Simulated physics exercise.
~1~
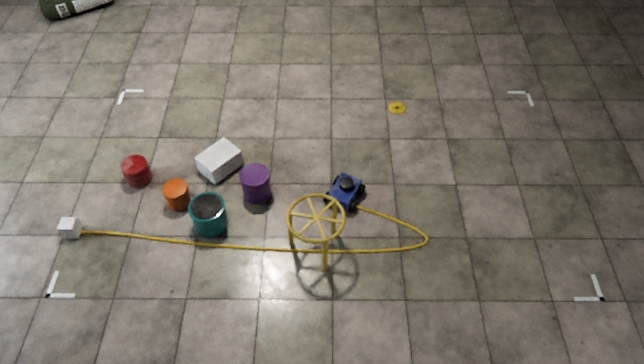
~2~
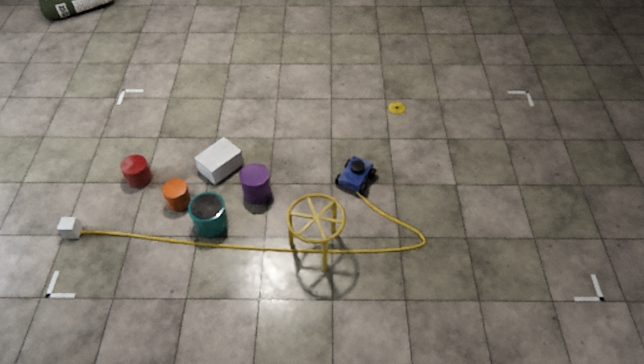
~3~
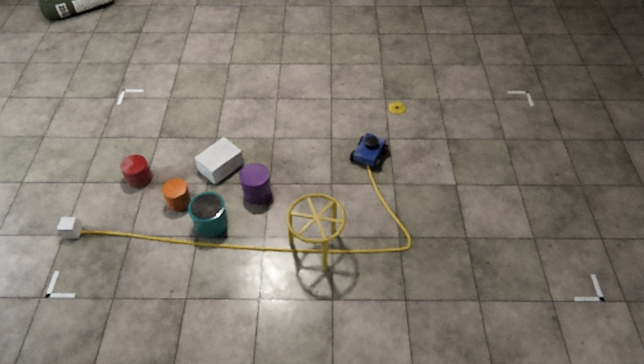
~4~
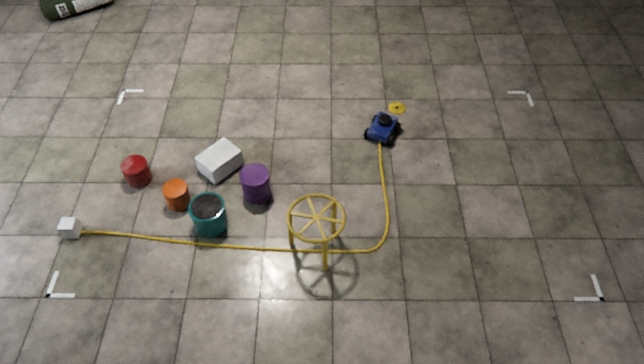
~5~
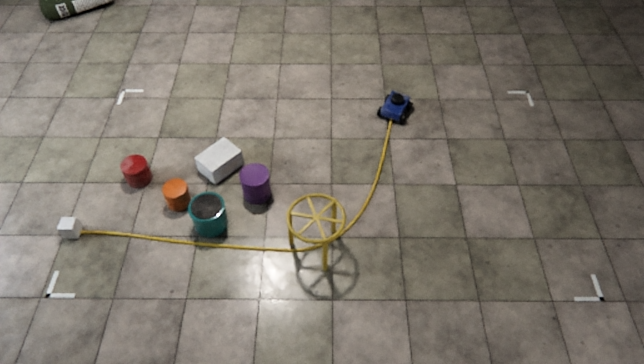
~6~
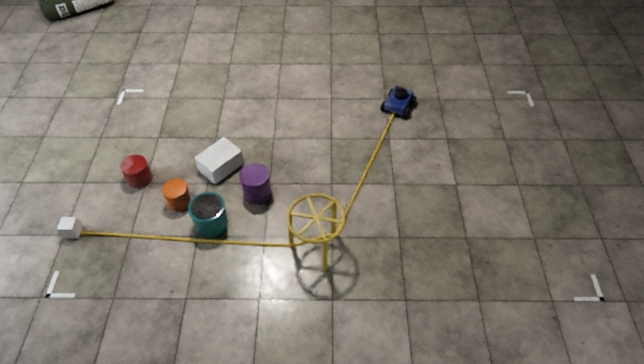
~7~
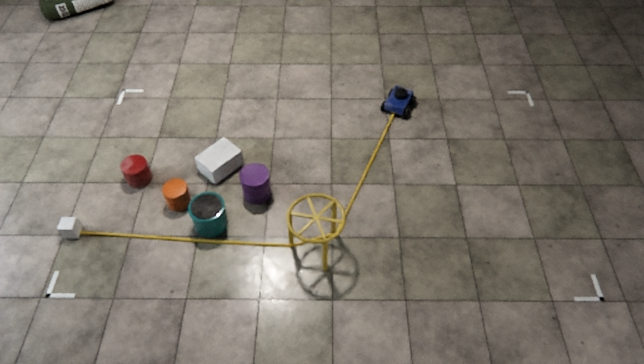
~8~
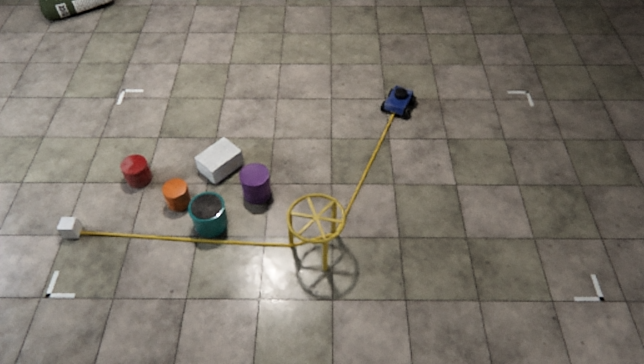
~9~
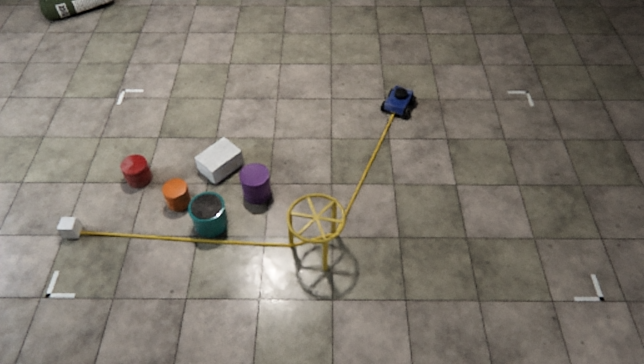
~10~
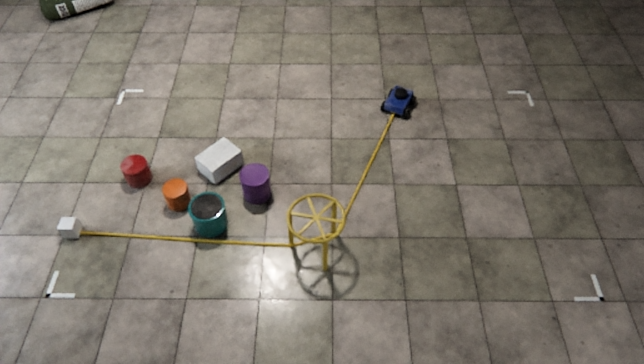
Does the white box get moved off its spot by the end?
No, the white box stays where it is, with no movement to be seen.
